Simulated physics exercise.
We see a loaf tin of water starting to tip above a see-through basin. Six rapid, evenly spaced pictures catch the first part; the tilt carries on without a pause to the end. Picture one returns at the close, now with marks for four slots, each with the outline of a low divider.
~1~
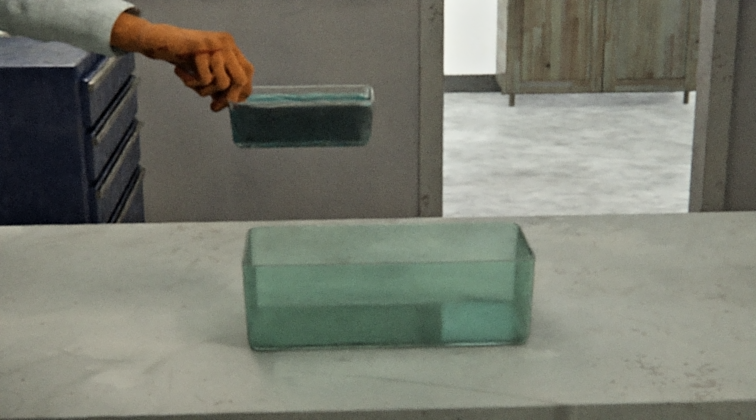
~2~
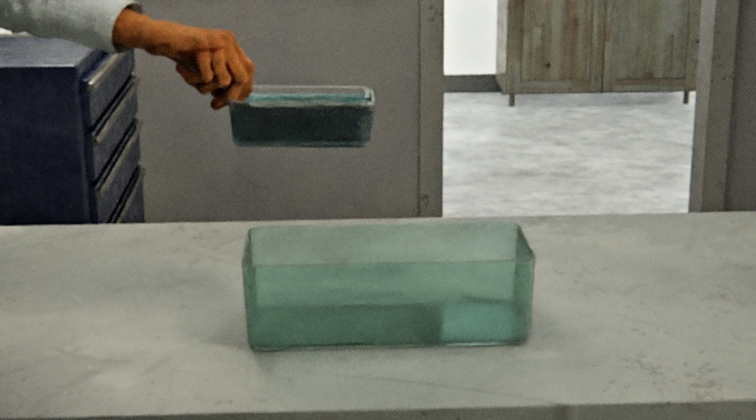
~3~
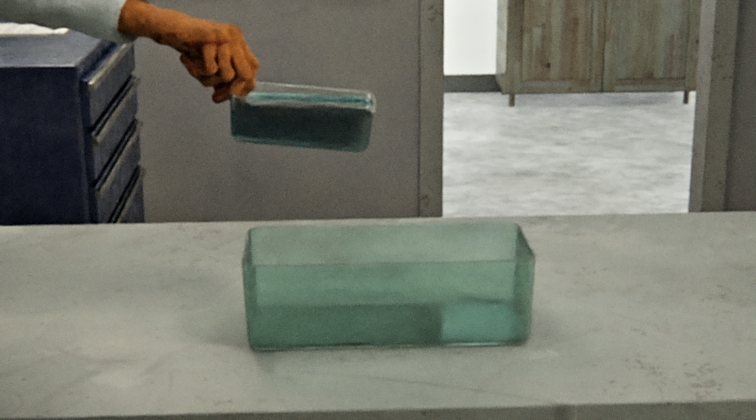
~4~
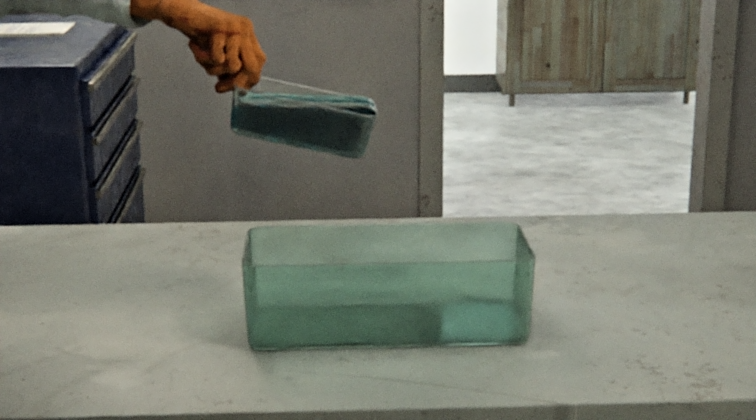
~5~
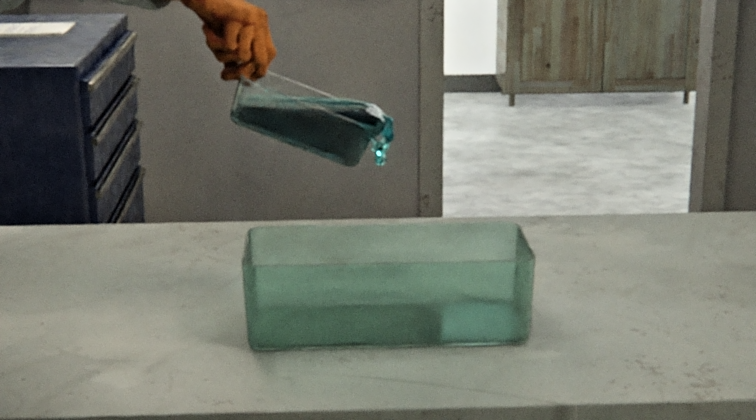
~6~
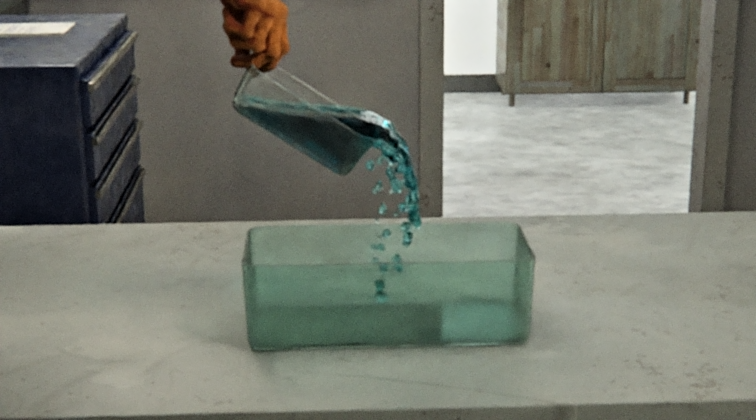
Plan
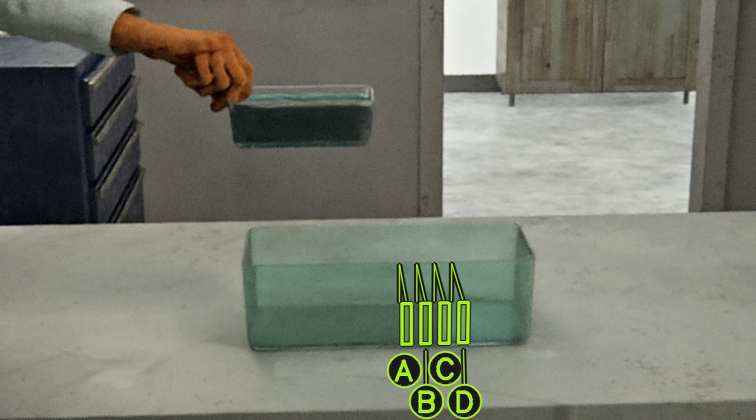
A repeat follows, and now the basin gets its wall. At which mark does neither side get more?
It is C.
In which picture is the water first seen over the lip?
In picture 4.
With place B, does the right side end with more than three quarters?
No, it does not.
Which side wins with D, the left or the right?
The left one.
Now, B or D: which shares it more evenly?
B.
On the marked copy, A at (407, 350); B at (425, 350); C at (444, 350); D at (463, 349).
If A is chosen, about 22 % ends left of the wall and 74 % right of it; 4 % is lost outside.
If B is chosen, about 32 % ends left of the wall and 65 % right of it; 4 % is lost outside.
If C is chosen, about 51 % ends left of the wall and 45 % right of it; 4 % is lost outside.
If D is chosen, about 90 % ends left of the wall and 6 % right of it; 4 % is lost outside.
